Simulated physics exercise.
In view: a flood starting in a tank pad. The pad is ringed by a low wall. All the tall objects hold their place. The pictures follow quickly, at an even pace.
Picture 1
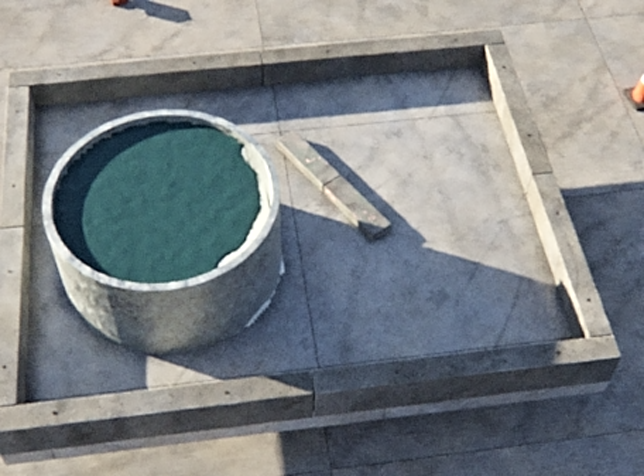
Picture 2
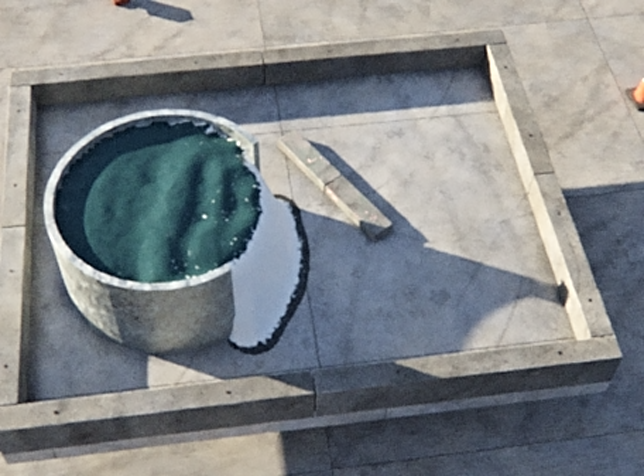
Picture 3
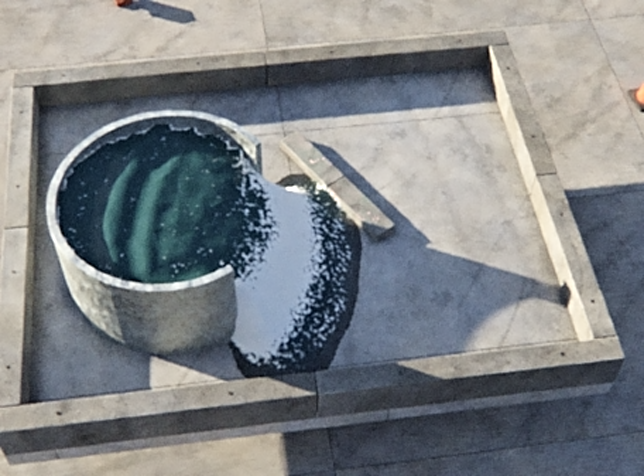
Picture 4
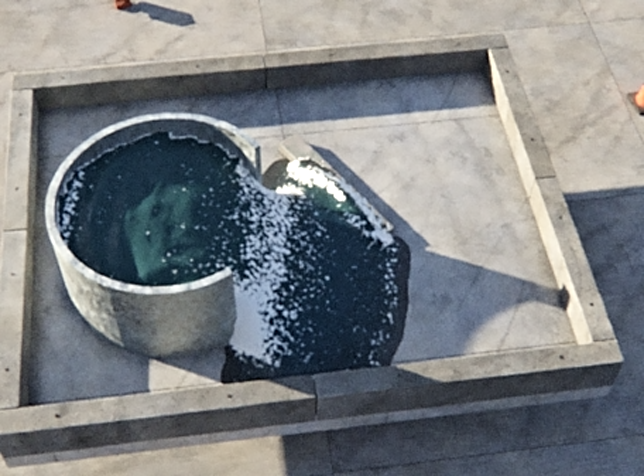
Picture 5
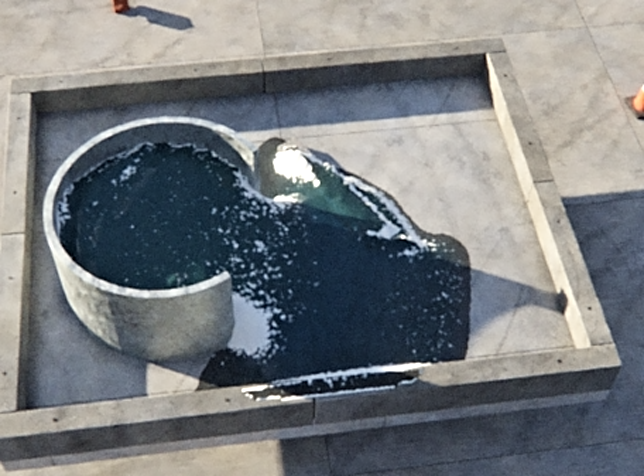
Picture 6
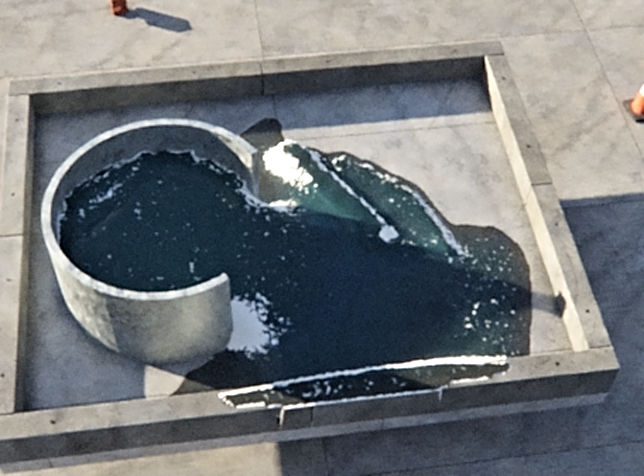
The clip opens on a round tank of still, dark green water inside a low rectangular wall. Water pours from a gap in the tank's right side and spreads across the pad, washing over a slanted block. It runs along the near wall and fans farther right as the tank's level drops.
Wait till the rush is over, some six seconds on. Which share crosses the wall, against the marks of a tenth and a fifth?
It loses from a tenth to a fifth.
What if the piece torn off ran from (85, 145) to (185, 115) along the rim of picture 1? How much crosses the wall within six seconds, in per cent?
I make it 16 per cent.
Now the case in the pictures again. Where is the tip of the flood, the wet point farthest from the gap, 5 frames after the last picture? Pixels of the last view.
Near (484, 97).
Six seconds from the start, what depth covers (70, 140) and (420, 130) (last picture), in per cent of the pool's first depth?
In that order: 25 and 16 per cent.
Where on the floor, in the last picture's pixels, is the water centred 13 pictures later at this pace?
Around (363, 256).
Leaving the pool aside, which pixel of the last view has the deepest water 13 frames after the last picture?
Roughly at (575, 366).
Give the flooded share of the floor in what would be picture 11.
Near 75 in a hundred.
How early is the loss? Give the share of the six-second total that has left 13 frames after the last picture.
Near 80 in a hundred.
A moment on, water covers 55 % of the floor; the low wall has let 0 % over.
Next, water covers 65 % of the floor; the low wall has let 1 % over.
Then, water covers 70 % of the floor; the low wall has let 10 % over.
Later, water covers 80 % of the floor; the low wall has let 13 % over.
In the end, water covers 80 % of the floor; the low wall has let 13 % over.
